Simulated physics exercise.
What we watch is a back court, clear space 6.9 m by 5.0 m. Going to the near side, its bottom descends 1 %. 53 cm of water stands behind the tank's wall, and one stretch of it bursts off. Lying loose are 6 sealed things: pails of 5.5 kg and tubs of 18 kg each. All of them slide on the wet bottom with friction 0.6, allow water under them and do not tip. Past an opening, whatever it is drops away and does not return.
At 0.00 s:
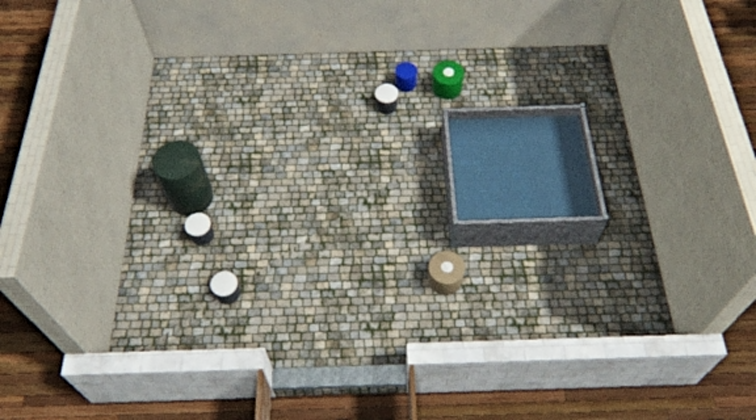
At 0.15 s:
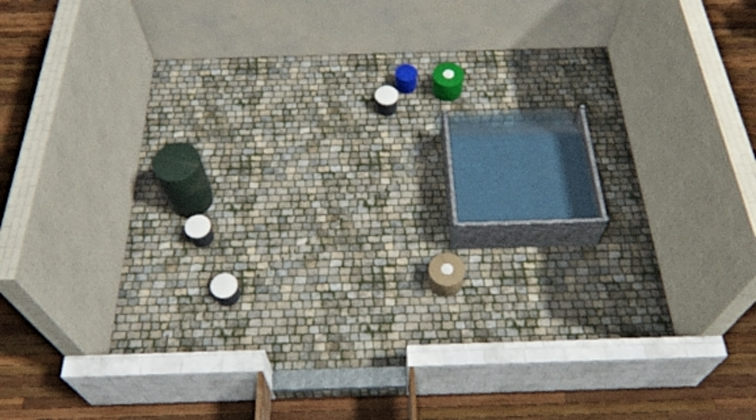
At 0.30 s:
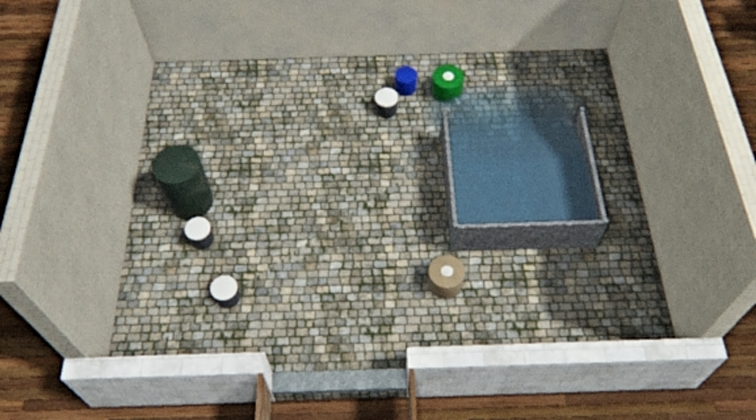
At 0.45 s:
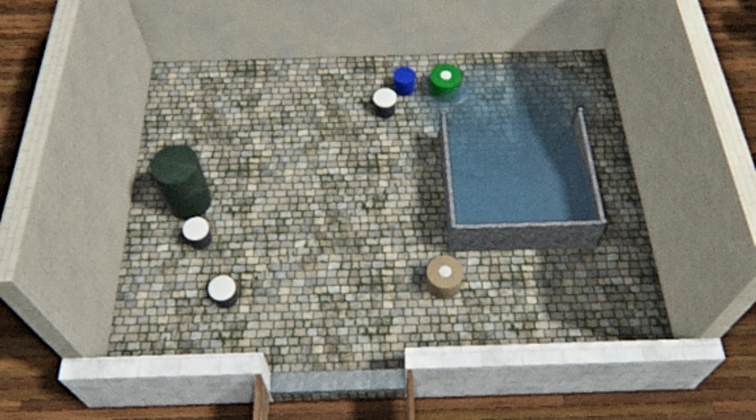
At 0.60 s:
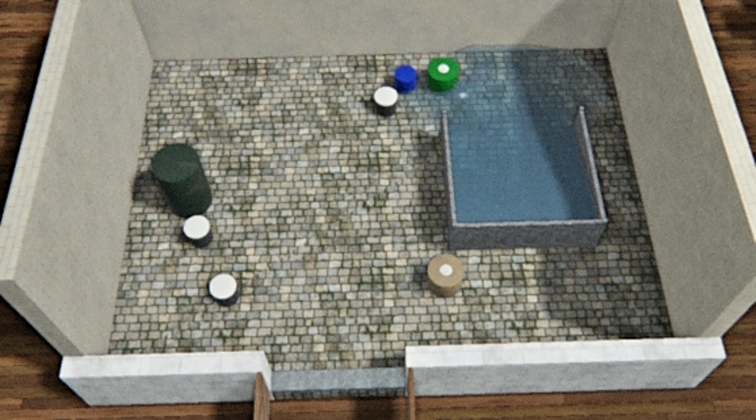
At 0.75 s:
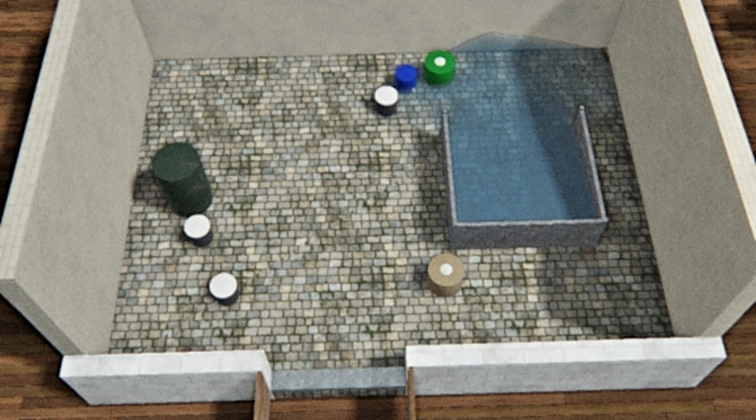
In a walled stone yard, the back side of a raised pool gave way and water spread out toward the back wall, nudging the green tub backward while the other containers stayed put.
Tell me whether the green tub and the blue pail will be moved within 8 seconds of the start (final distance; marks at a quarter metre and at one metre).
In order: The green tub drifts well away; the blue pail drifts well away.
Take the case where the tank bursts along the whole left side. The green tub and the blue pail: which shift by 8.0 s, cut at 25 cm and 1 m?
The green tub would remain almost still and the blue pail would remain almost still.
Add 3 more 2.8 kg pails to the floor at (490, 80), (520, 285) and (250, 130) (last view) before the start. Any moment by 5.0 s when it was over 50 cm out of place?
First beyond, then within, then within.
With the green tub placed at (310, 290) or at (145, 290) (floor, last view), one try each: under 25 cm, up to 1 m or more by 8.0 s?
First it remains in place, then it remains in place.
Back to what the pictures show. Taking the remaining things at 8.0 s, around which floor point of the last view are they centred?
About (278, 231).
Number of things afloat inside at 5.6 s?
It comes to 0 of them.
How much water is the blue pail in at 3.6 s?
The depth there is around 9 cm.
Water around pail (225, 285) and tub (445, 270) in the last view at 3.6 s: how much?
I'd estimate 0 cm for the first and 0 cm for the second.
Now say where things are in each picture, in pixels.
In the first picture, the green tub at (449, 72) rests on the ground; the blue pail at (406, 70) rests on the ground; 3.2 m2 under water; 0 of 6 have shifted.
In the second picture, the green tub at (449, 74), on the bottom; the blue pail at (406, 72) rests on the ground; 4.1 m2 under water; 0 of 6 have shifted.
In the third picture, the green tub at (448, 76), on the bottom; the blue pail at (406, 74) rests on the ground; water covers 5.1 m2; 0 of 6 have shifted.
In the fourth picture, the green tub at (446, 75), on the bottom; the blue pail at (405, 75) rests on the ground; water covers 6.1 m2; 0 of 6 have shifted.
In the fifth picture, the green tub at (443, 69) rests on the ground, 14 cm from its start; the blue pail at (406, 73), on the bottom; 7.1 m2 under water; 1 of 6 have shifted.
In the sixth picture, the green tub at (440, 62) rests on the ground, 27 cm from its start; the blue pail at (406, 73) rests on the ground; 7.6 m2 under water; 1 of 6 have shifted.
After 1.6 s the green tub is near (389, 49), 1.0 m from its start, afloat; the blue pail is near (352, 53), 0.9 m from its start, aground; 0 of 6 are out; 1 afloat.
After 3.6 s the green tub is near (246, 109), 2.9 m from its start, aground; the blue pail is near (155, 115), 3.6 m from its start, afloat; 0 of 6 are out; 1 afloat.
After 5.6 s the green tub is near (245, 110), 2.9 m from its start, aground; the blue pail is near (139, 203), 4.2 m from its start, aground; 0 of 6 are out; 0 afloat.
After 8.0 s the green tub is near (245, 110), 2.9 m from its start, aground; the blue pail is near (155, 299), 4.7 m from its start, afloat; 0 of 6 are out; 2 afloat.
